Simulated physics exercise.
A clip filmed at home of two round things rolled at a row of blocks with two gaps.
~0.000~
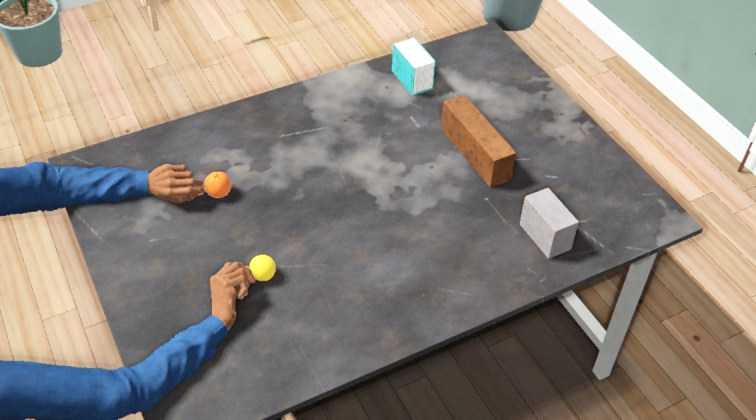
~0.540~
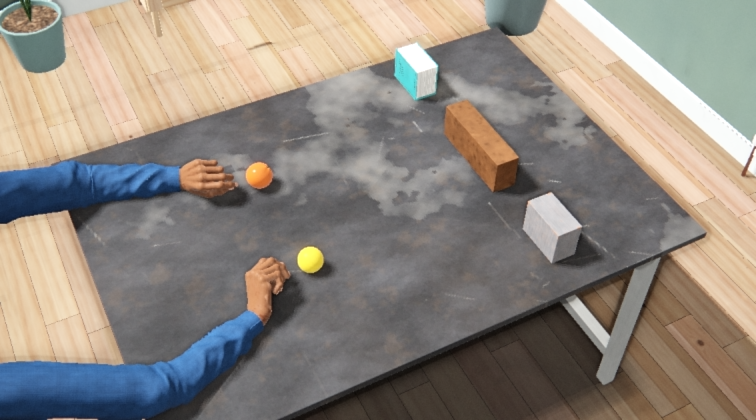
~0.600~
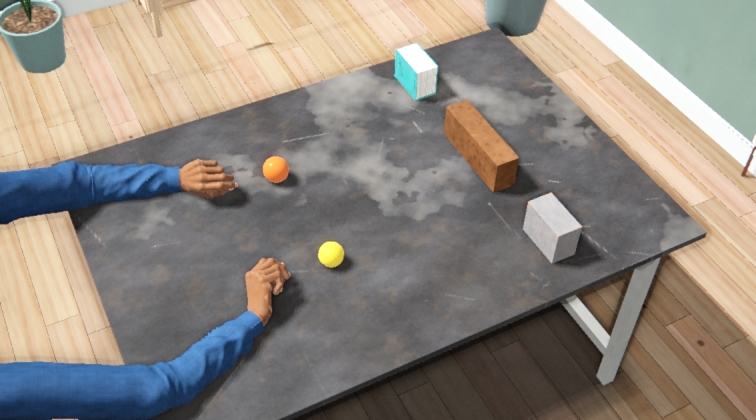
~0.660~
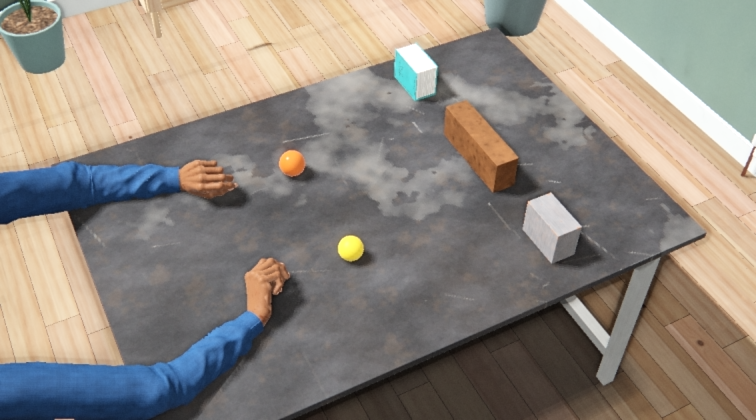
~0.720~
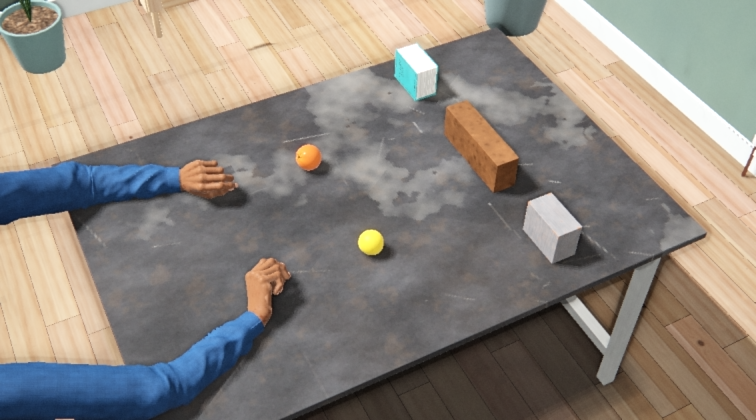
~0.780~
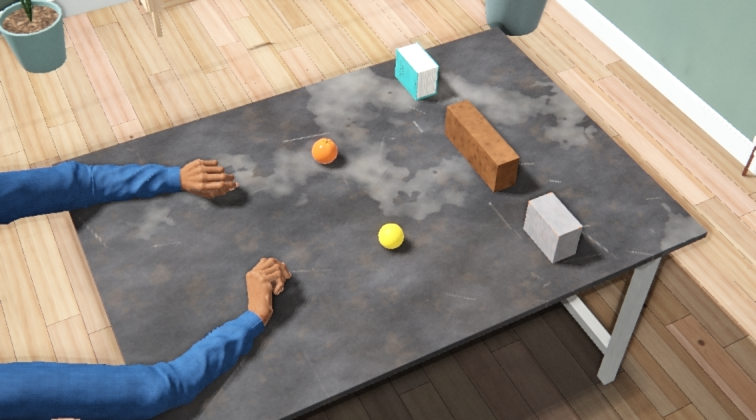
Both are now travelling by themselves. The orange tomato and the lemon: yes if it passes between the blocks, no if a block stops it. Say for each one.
Orange tomato: Yes; lemon: Yes.
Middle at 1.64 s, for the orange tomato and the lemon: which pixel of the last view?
Roughly (519, 78) and (633, 164).
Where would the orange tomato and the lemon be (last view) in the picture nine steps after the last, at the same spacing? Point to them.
Roughly (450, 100) for the first and roughly (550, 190) for the other.
After 1.16 s, orange tomato heading on near (417, 116); lemon heading on near (506, 202).
After 1.64 s, orange tomato heading on near (519, 78); lemon heading on near (633, 164).
After 2.02 s, orange tomato heading on near (576, 109); lemon heading on near (675, 257).
In the end (2.3 s), the orange tomato gets between the blocks; the lemon gets between the blocks.
